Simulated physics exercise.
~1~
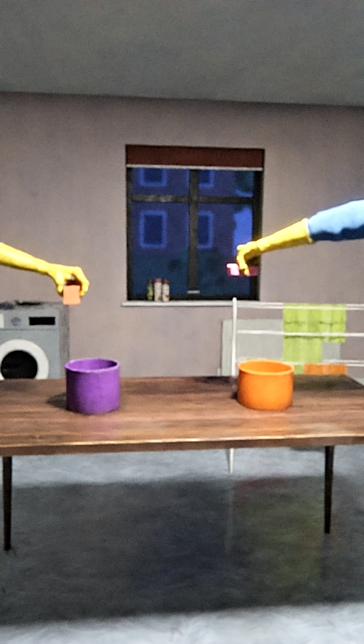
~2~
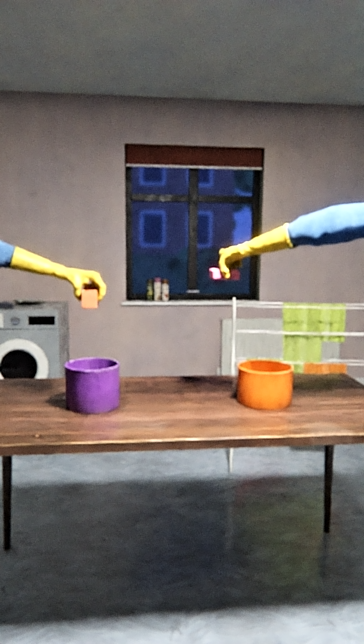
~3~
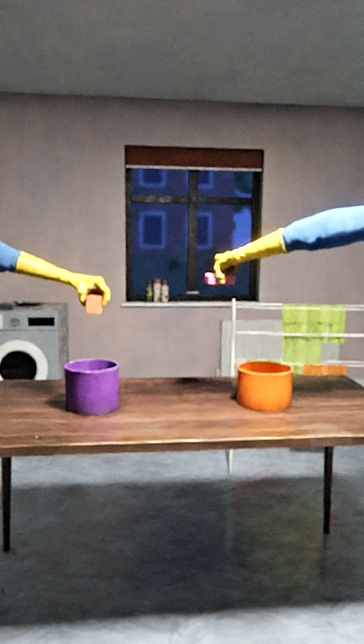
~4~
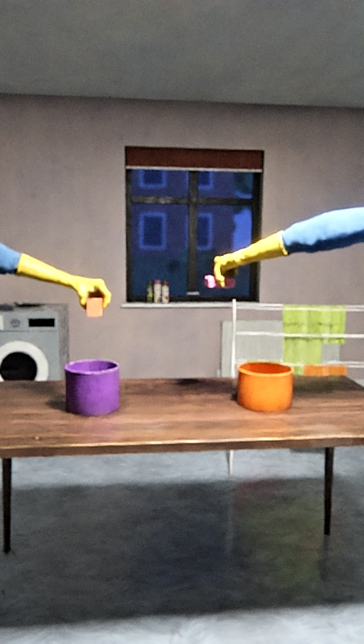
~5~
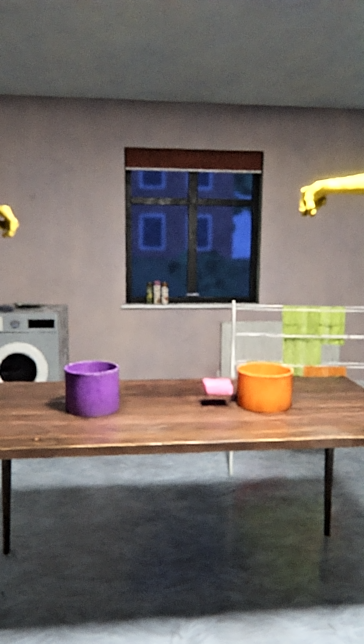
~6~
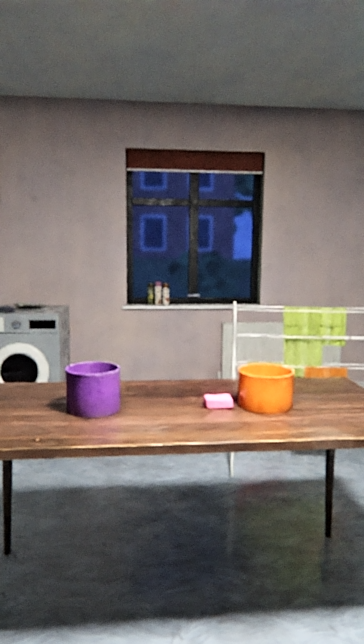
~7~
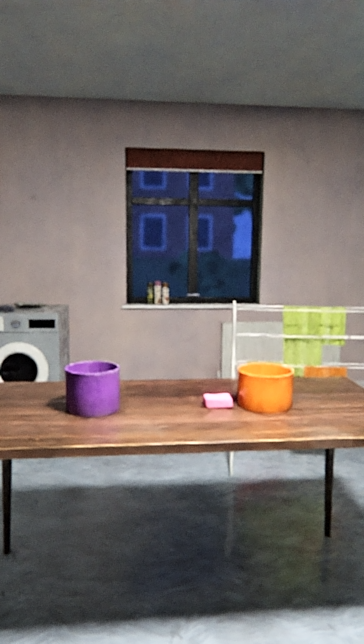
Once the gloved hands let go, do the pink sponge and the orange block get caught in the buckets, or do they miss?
It is split between the two. The orange block is caught in the purple bucket, while the pink sponge misses the orange bucket and lands on the table beside it.
